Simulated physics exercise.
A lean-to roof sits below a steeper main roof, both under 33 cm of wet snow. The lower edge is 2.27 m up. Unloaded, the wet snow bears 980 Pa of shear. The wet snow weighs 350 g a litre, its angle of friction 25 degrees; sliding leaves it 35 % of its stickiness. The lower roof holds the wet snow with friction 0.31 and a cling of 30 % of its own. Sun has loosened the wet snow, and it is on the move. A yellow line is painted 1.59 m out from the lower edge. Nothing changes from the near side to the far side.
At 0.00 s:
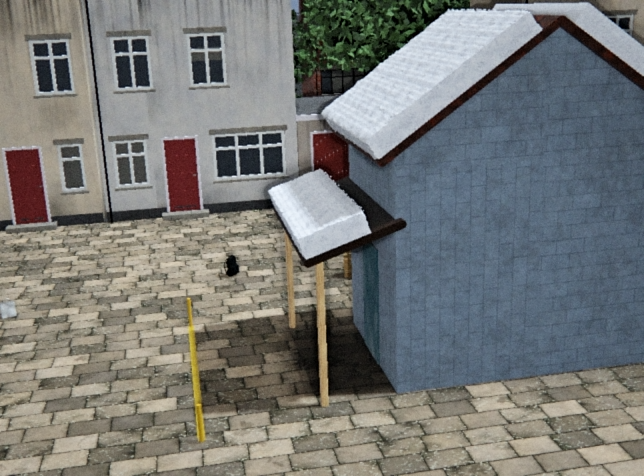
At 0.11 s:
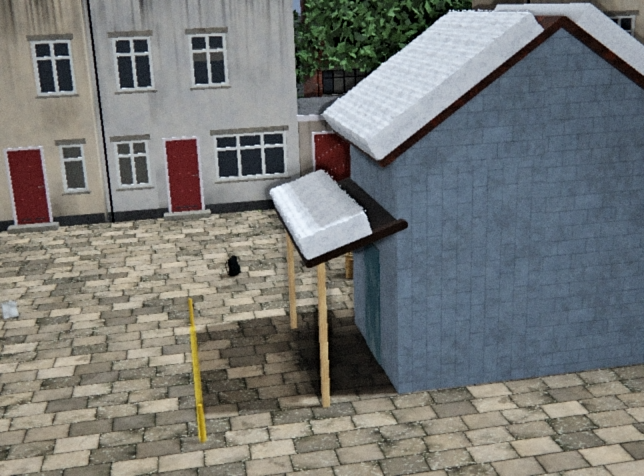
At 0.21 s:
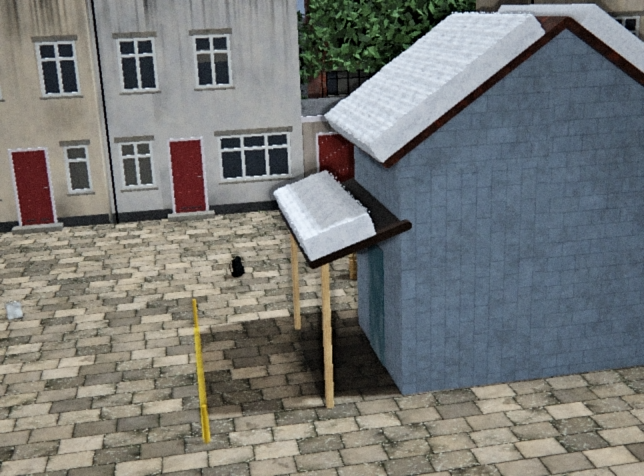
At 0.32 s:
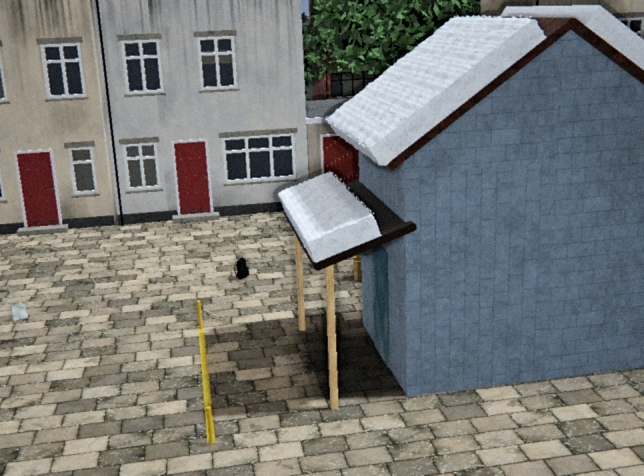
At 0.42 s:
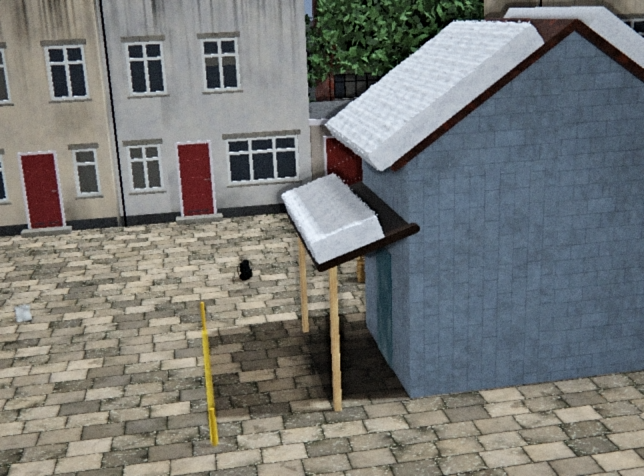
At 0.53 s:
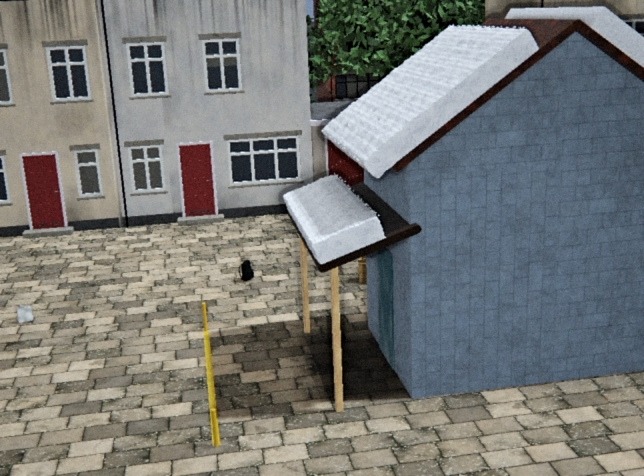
Snow on the blue building's main roof slides slightly down its left slope in one piece.
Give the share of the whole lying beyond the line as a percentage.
It comes to some 51 %.
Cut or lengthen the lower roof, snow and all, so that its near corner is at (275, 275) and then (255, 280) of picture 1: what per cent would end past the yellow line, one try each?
In that order: 55 %, 55 %.
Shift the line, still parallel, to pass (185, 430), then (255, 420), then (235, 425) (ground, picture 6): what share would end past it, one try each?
In turn about 40 %, 70 %, 60 %.
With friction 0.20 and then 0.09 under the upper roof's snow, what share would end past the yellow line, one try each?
In that order: 50 %, 50 %.
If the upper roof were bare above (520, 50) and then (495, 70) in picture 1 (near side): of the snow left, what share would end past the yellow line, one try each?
In that order: 45 %, 35 %.
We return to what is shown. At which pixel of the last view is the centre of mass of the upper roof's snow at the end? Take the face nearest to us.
At about (181, 415).
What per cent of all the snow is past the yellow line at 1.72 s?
Some 0 per cent.
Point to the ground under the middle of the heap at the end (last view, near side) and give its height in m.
Around (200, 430); it stands about 0.4 m.
By 1.07 s, none is below the lower edge and 0 % is past the line.
By 1.72 s, 29 % is below the lower edge and 0 % is past the line.
By 2.36 s, 86 % is below the lower edge and 35 % is past the line.
By 3.00 s, 86 % is below the lower edge and 51 % is past the line.
By 3.60 s, at the end, 86 % is below the lower edge and 51 % is past the line.
